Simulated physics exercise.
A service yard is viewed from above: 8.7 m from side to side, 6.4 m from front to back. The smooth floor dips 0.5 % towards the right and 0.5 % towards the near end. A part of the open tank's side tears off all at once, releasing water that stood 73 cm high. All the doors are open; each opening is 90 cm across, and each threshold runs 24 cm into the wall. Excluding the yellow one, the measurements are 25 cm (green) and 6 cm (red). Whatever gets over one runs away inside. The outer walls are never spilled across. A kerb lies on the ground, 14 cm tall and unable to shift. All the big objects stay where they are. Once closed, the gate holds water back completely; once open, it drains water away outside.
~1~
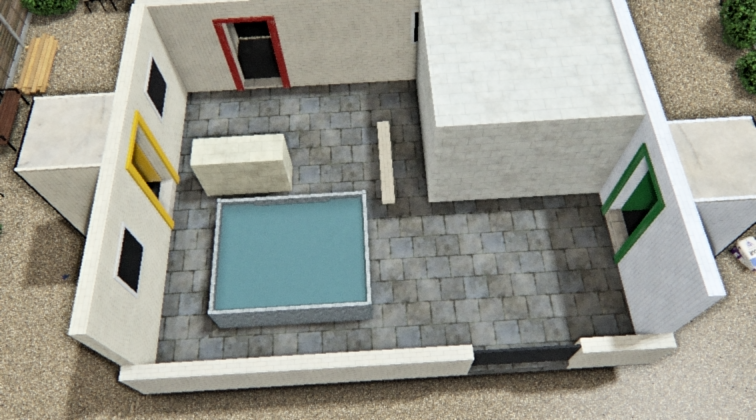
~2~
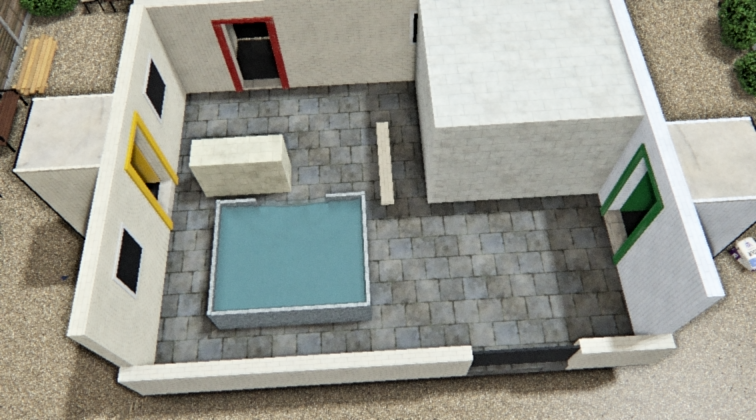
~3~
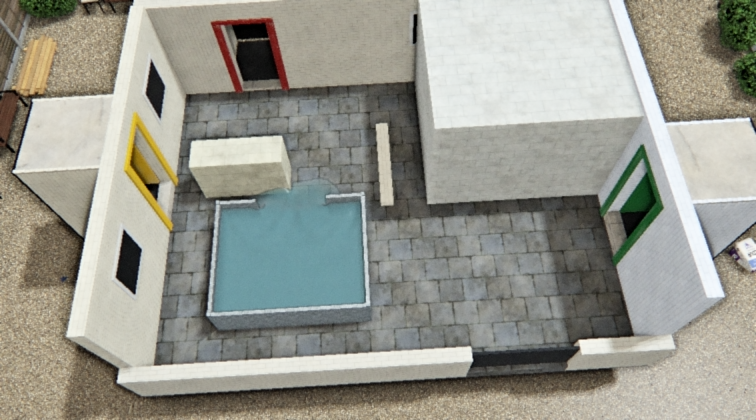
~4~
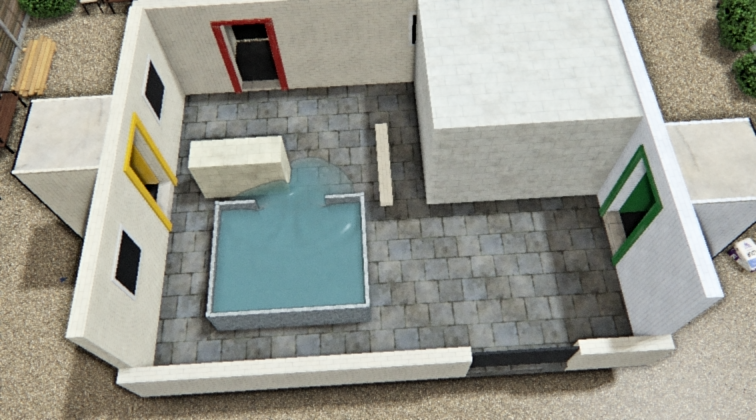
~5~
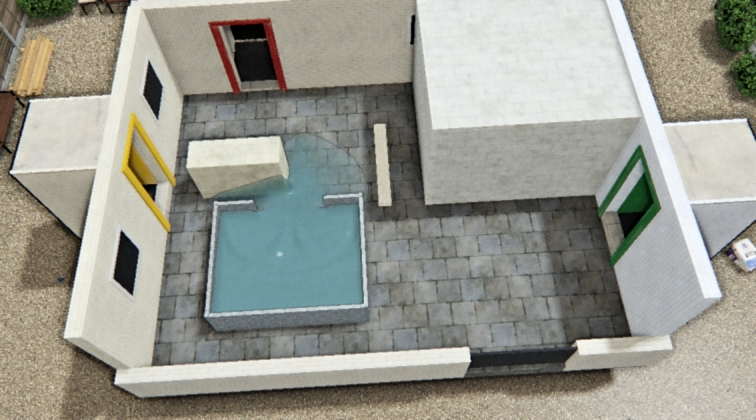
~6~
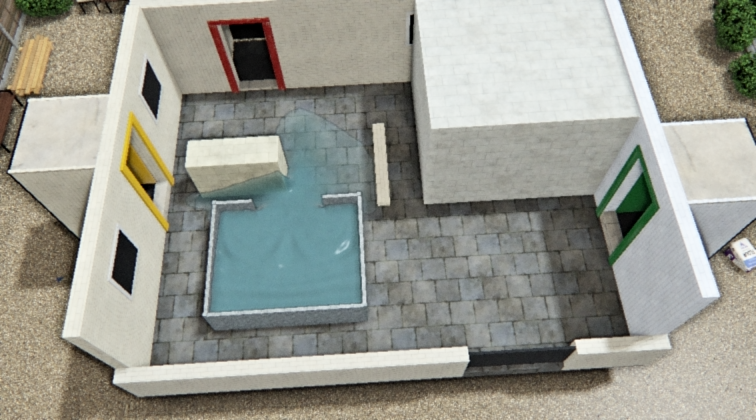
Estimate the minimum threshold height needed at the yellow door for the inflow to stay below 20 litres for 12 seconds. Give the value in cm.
An estimate of the minimum is 31 cm.
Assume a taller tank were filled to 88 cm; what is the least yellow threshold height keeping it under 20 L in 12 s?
The step would need to be some 39 cm high.
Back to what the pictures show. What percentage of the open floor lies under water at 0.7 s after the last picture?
25 %.
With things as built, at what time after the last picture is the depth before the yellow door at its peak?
I'd guess close to 1.0 seconds.
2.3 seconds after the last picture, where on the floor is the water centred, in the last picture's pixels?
Approximately (296, 215).
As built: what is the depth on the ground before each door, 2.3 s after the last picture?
Yellow door 25 cm, green door 0 cm, red door 11 cm.
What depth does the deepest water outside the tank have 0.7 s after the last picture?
Max depth: Around 56 cm.
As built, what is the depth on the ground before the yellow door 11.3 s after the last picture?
The depth there is around 9.5 cm.
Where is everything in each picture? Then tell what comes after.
In the first picture, the open tank at (292, 251) is whole and still, 73 cm deep; the yellow door at (157, 178) is dry.
In the second picture, the front is at a hidden place, 0.4 m from the gap on the far side; 0.4 m2 of floor is wet, 73 cm left at the back.
In the third picture, water pours out on the far side and has run 0.8 m, to (305, 183); about 18 cm deep outside, 73 cm at the back.
In the fourth picture, the front is at (296, 162), 1.4 m from the gap on the far side; 1.9 m2 of floor is wet, 73 cm left at the back.
In the fifth picture, the gap is on the far side, the front 2.0 m out at (297, 137); the back of the open tank holds 72 cm.
In the sixth picture, the gap is on the far side, the front 2.7 m out at (302, 112); the back of the open tank holds 63 cm; 0.4 m in a straight line remain to the yellow door at (152, 180).
Then, 0.7 s after the last picture water covers 25 % of the floor, deepest (56 cm) near (284, 202); 24 cm at the yellow door, 0 litres in over its 23 cm threshold.
Then, 2.3 s after the last picture water covers 50 % of the floor, deepest (38 cm) near (404, 85); 25 cm at the yellow door, 60 litres in over its 23 cm threshold.
Then, 11.3 s after the last picture water covers 95 % of the floor, deepest (17 cm) near (593, 200); 10 cm at the yellow door, 68 litres in over its 23 cm threshold.
At the yellow door as built, the water peaked near 32 cm, 1.1 s after the last picture.
With a threshold of 28 cm, 33 litres would have come in within the 12 s; with 38.5 cm, 2 litres. So under 20 litres takes about 31 cm.
